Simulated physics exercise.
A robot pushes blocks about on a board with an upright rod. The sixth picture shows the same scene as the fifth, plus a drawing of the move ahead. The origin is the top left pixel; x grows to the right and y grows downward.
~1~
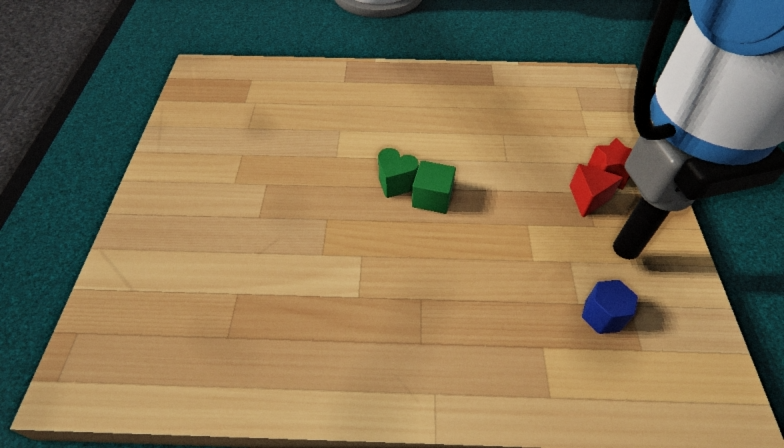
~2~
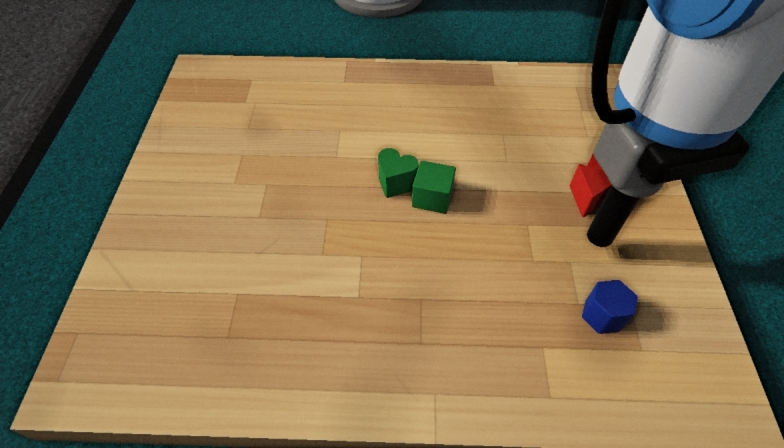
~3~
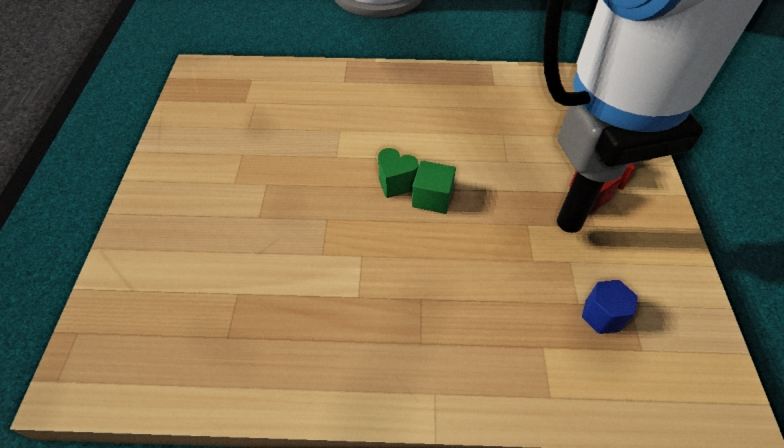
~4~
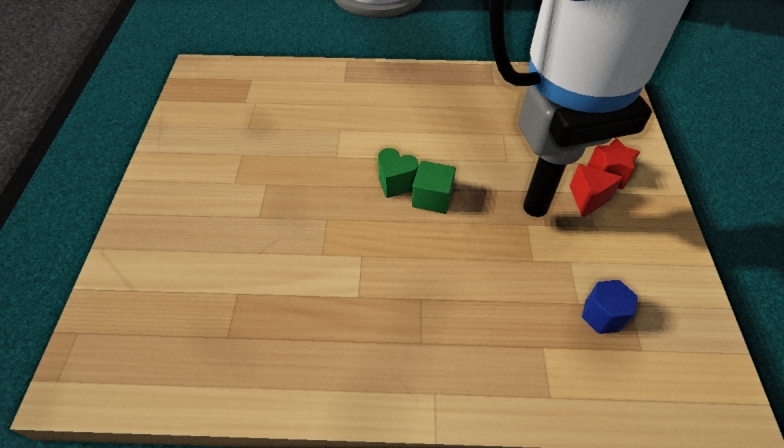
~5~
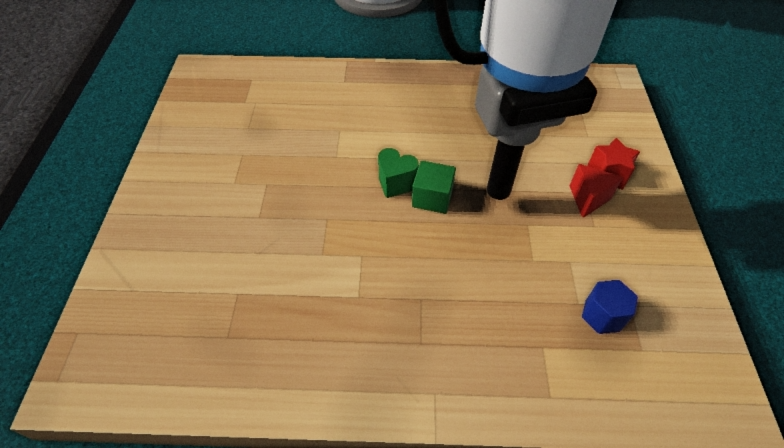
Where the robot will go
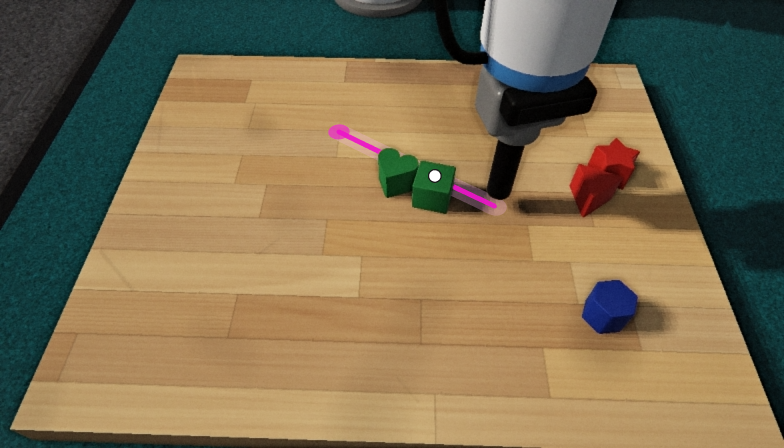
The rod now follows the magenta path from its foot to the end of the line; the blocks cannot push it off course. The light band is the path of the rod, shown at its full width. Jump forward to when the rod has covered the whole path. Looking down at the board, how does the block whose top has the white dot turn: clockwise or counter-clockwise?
Anticlockwise, looking down.
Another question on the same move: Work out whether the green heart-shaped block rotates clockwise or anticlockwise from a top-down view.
From above, the green heart-shaped block will be seen to turn clockwise.
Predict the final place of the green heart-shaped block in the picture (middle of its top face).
My prediction: (369, 165).
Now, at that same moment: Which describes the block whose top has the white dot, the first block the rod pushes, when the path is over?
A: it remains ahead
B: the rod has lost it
Choice B: The rod has lost it.
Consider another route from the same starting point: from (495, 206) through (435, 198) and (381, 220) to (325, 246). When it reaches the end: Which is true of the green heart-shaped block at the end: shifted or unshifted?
It will end up elsewhere.
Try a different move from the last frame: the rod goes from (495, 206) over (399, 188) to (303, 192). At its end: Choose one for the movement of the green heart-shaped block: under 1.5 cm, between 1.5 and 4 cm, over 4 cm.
Above 4 cm.
Path on the board, from (495, 206) directly to (339, 132); the dot is on the green square piece.
What follows on the original path. One third of the way, rod (440, 164); green heart-shaped block (372, 164), turned 25° clockwise; green square piece (418, 173), turned 45° anticlockwise.
Two thirds of the way, rod (386, 139); green heart-shaped block (369, 165), turned 35° clockwise; green square piece (413, 172), turned 70° anticlockwise.
At the end, rod (337, 116); green heart-shaped block (369, 165), turned 35° clockwise; green square piece (413, 172), turned 70° anticlockwise.
